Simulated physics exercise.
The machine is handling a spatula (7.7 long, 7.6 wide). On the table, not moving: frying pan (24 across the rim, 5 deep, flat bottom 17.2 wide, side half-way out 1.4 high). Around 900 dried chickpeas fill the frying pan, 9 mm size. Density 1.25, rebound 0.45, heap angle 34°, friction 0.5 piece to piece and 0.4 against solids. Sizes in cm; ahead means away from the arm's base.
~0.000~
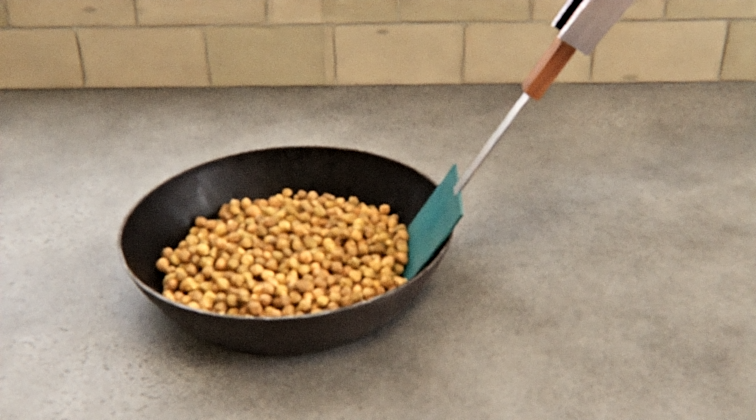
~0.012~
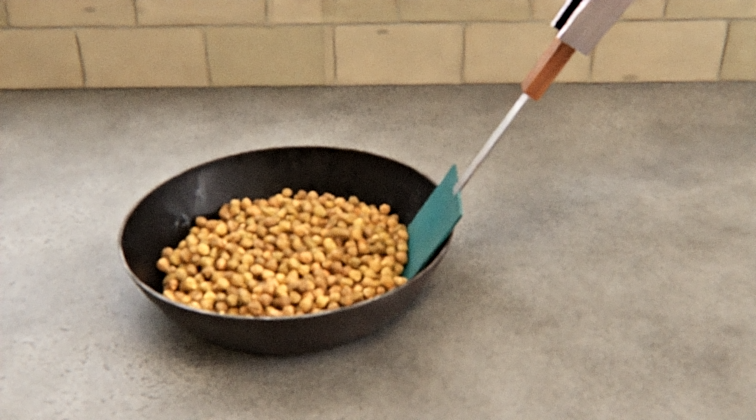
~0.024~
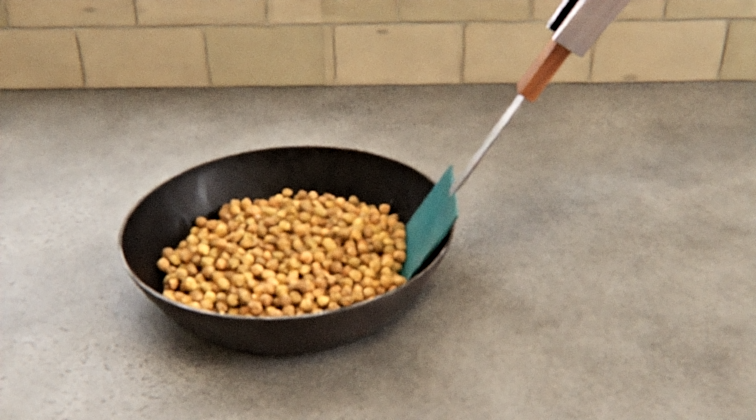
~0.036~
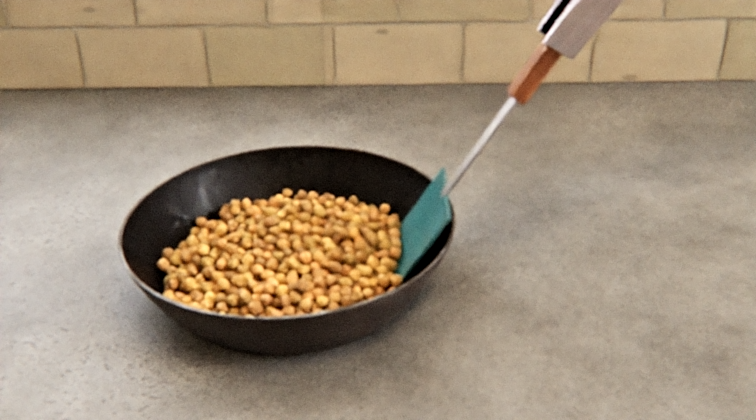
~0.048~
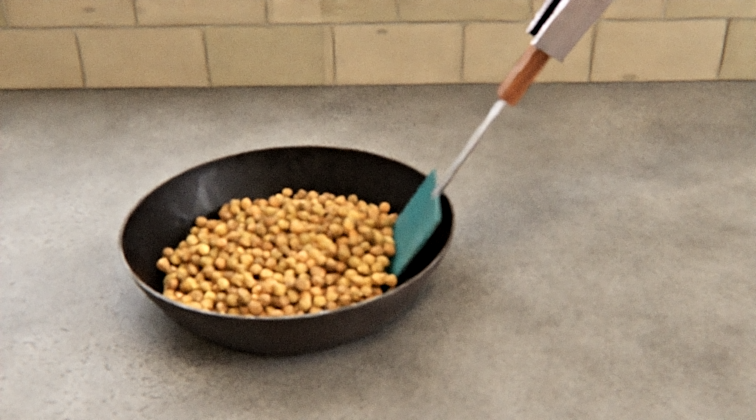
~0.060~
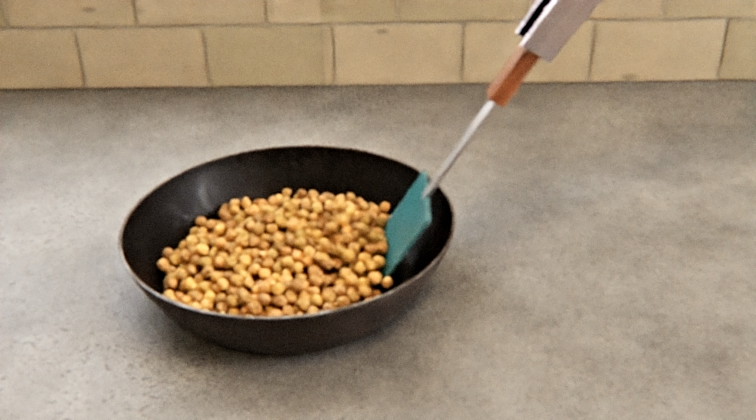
On a grey countertop, a machine-held teal spatula sliding slightly left against a heap of chickpeas in a still black frying pan.
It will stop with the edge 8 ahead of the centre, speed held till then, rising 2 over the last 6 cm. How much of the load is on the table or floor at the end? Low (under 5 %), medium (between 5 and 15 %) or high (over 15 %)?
Share on the table or floor: Medium (between 5 and 15 %).
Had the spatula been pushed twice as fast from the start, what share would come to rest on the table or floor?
Then about 20 per cent.
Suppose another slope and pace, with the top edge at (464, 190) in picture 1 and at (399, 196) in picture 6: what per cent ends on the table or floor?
Some 25 per cent.
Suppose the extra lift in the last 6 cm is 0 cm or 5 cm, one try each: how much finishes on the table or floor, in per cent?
About 10 and 10 per cent.
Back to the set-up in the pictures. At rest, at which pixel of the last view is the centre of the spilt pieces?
At about (81, 270).
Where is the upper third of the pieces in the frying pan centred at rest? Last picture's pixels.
At about (180, 236).
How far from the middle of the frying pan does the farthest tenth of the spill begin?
Roughly 25 cm.
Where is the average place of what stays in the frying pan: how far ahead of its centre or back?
Roughly 3.5 cm ahead.
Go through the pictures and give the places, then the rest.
In the first frame, spatula top edge at (459, 188), sloping 58°; upper third of the load around (295, 250), from x 165 to 405, top at y 195; 900 in the frying pan.
In the second frame, spatula top edge at (459, 188), sloping 58°; upper third of the load around (295, 250), from x 165 to 405, top at y 195.
In the third frame, spatula top edge at (455, 189), sloping 58°; upper third of the load around (296, 250), from x 165 to 400, top at y 195.
In the fourth frame, spatula top edge at (447, 191), sloping 58°; upper third of the load around (299, 249), from x 165 to 400, top at y 195.
In the fifth frame, spatula top edge at (437, 193), sloping 58°; upper third of the load around (302, 248), from x 165 to 400, top at y 195.
In the sixth frame, spatula top edge at (427, 193), sloping 58°; upper third of the load around (302, 245), from x 165 to 400, top at y 195; 900 in the frying pan.
After 0.15 s, sloping 58°, highest piece 5 above the table; 900 in the frying pan.
After 0.24 s, sloping 58°, highest piece 6 above the table; 900 in the frying pan.
After 0.48 s, sloping 58°, highest piece 6 above the table; 826 in the frying pan, 68 on the table or floor, 6 on the blade or in flight.
After 1.53 s, sloping 58°, highest piece 6 above the table; 826 in the frying pan, 74 on the table or floor.
At rest, 826 in the frying pan, 74 on the table or floor. That is 8 % on the table or floor.
